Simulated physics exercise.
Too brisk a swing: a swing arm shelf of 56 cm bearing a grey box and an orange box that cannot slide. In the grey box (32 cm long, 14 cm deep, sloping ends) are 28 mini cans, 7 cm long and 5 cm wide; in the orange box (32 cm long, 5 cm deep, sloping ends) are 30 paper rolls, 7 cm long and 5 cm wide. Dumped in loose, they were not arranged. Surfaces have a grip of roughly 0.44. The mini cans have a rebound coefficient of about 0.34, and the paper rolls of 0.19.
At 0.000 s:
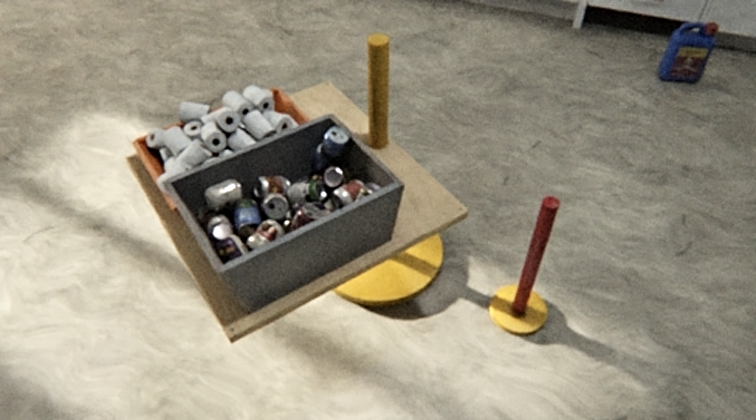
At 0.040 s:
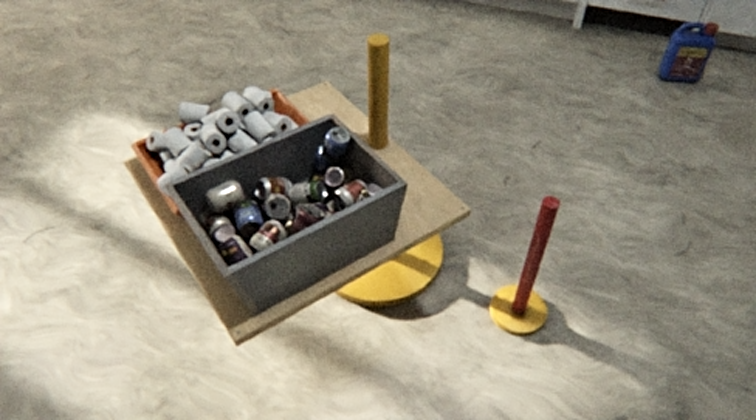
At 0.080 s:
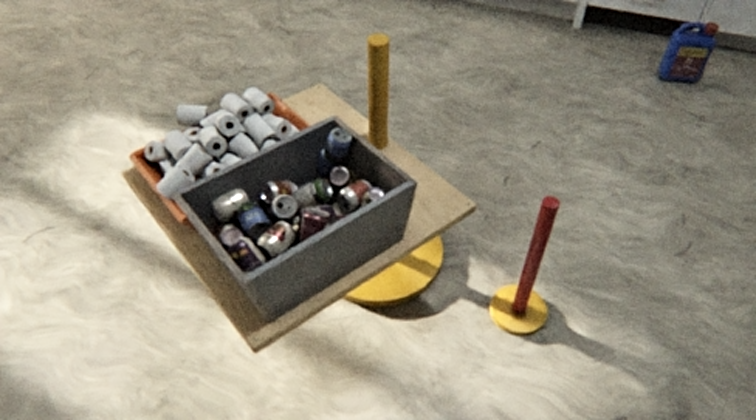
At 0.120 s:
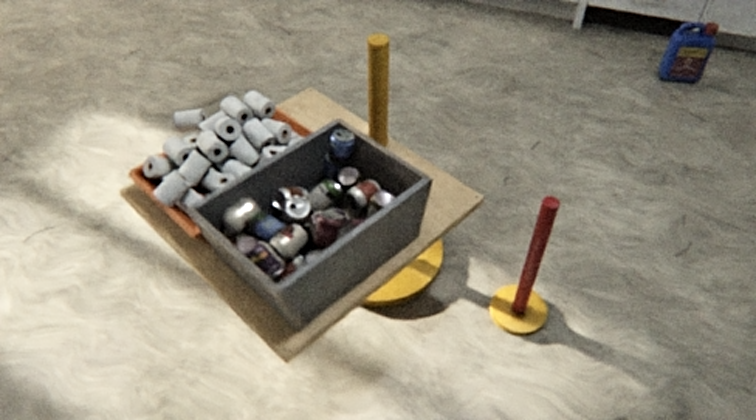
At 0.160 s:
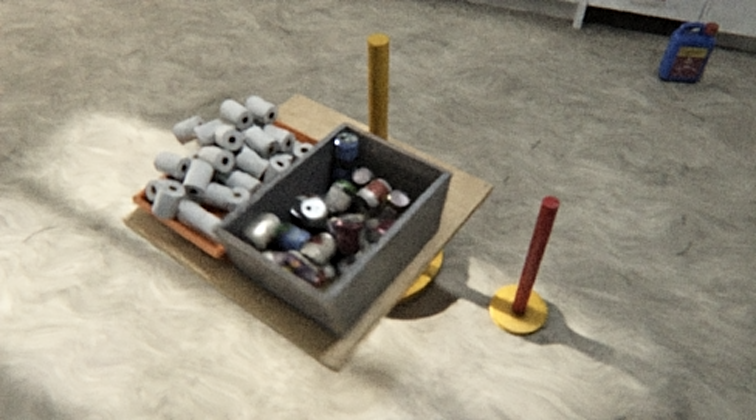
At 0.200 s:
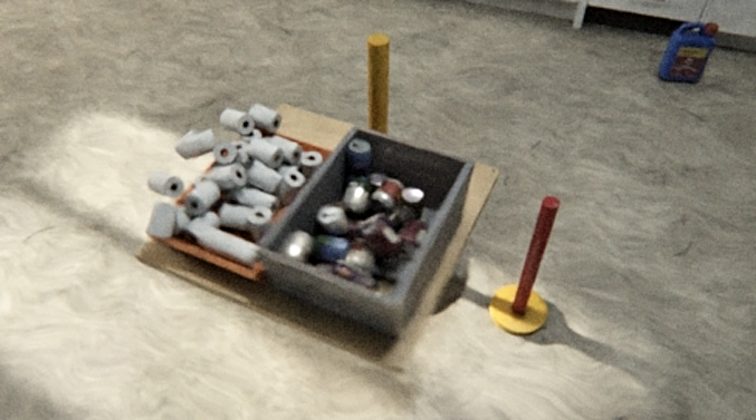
Wooden board on a yellow stand swinging counterclockwise, carrying a grey box of cans and an orange box of shifting paper rolls.
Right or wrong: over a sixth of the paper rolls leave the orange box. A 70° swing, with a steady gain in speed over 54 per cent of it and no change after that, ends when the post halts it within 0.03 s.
Right.
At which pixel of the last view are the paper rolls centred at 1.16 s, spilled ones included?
Centre: About (365, 284) px.
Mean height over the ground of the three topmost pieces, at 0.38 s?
Close to 62 cm up.
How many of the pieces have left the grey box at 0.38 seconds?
Grey box: Roughly 1 out by then.
After 0.30 s, it reaches the stop.
After 0.38 s, grey box 27 in, 1 out and orange box 22 in, 8 out.
After 0.50 s, grey box 27 in, 1 out and orange box 18 in, 12 out.
After 0.72 s, grey box 27 in, 1 out and orange box 16 in, 14 out.
Final count (at 1.16 s), grey box 27 in, 1 out and orange box 16 in, 14 out. Asked share, 14 of 30, 47 per cent.
